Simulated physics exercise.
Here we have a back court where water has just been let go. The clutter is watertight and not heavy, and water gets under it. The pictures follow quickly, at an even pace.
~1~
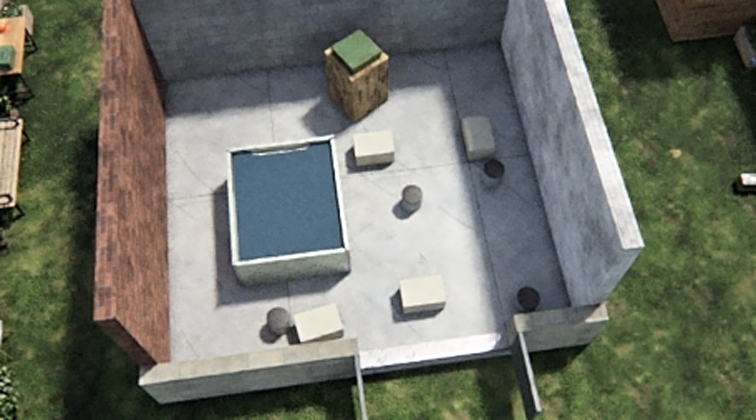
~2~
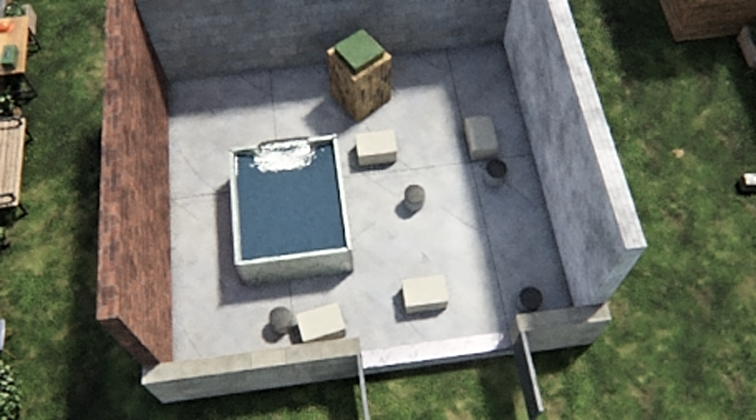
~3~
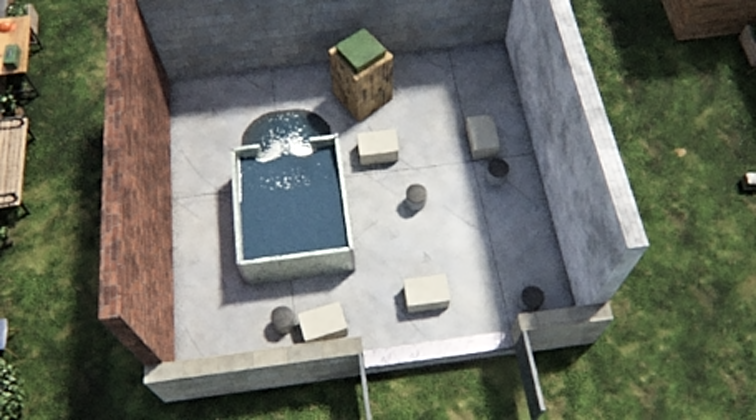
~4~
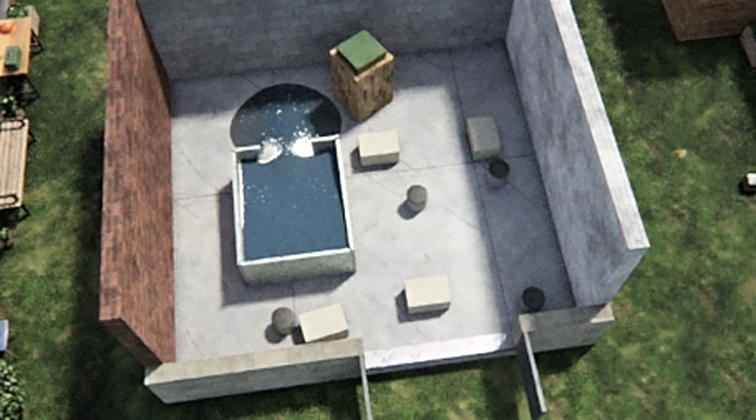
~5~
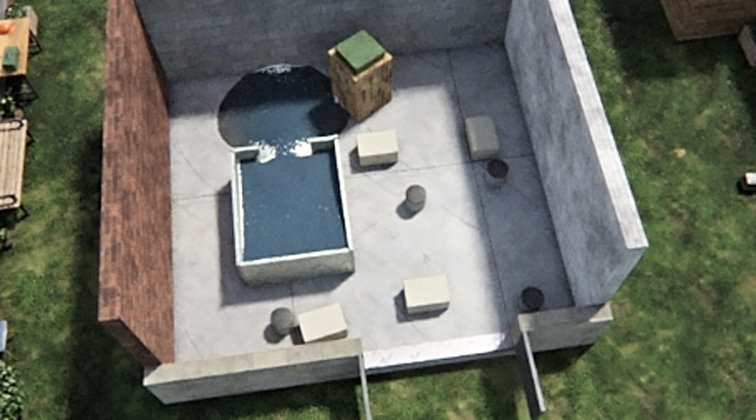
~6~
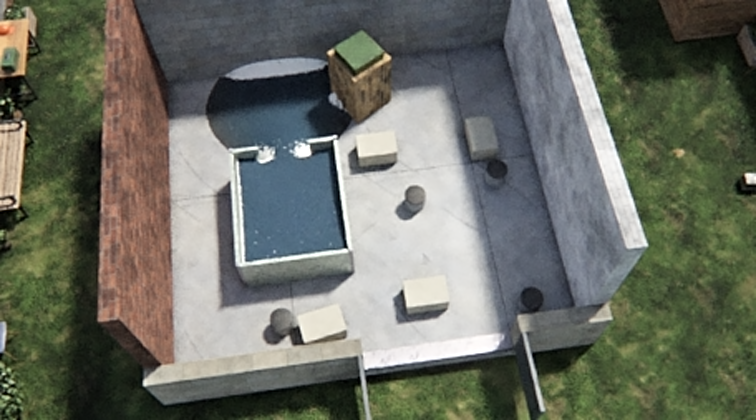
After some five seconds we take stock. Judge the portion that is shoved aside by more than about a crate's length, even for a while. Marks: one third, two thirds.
It is not even a third.
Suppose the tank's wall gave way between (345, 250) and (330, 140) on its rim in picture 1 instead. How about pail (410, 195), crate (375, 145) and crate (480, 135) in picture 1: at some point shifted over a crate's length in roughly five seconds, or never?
In turn: Yes, yes, pushed that far.
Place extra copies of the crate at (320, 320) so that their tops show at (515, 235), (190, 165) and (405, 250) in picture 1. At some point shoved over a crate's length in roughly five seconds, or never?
As listed: Less than that, that far or more, not that far.
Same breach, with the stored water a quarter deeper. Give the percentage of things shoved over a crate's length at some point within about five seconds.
Close to 10 %.
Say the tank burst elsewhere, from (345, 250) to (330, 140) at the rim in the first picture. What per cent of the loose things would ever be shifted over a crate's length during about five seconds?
Roughly 80 per cent.
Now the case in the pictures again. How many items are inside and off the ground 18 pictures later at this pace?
I count 0.
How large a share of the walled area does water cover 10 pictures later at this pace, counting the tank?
Close to 40 %.
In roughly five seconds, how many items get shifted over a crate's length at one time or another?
I count 0.
A moment on, 0 of 8 are well off their spots; 0 afloat.
Next, 0 of 8 are well off their spots; 0 afloat.
Later, 0 of 8 are well off their spots; 0 afloat.
In the end, 0 of 8 are well off their spots, and 0 have been at some point; 0 afloat.
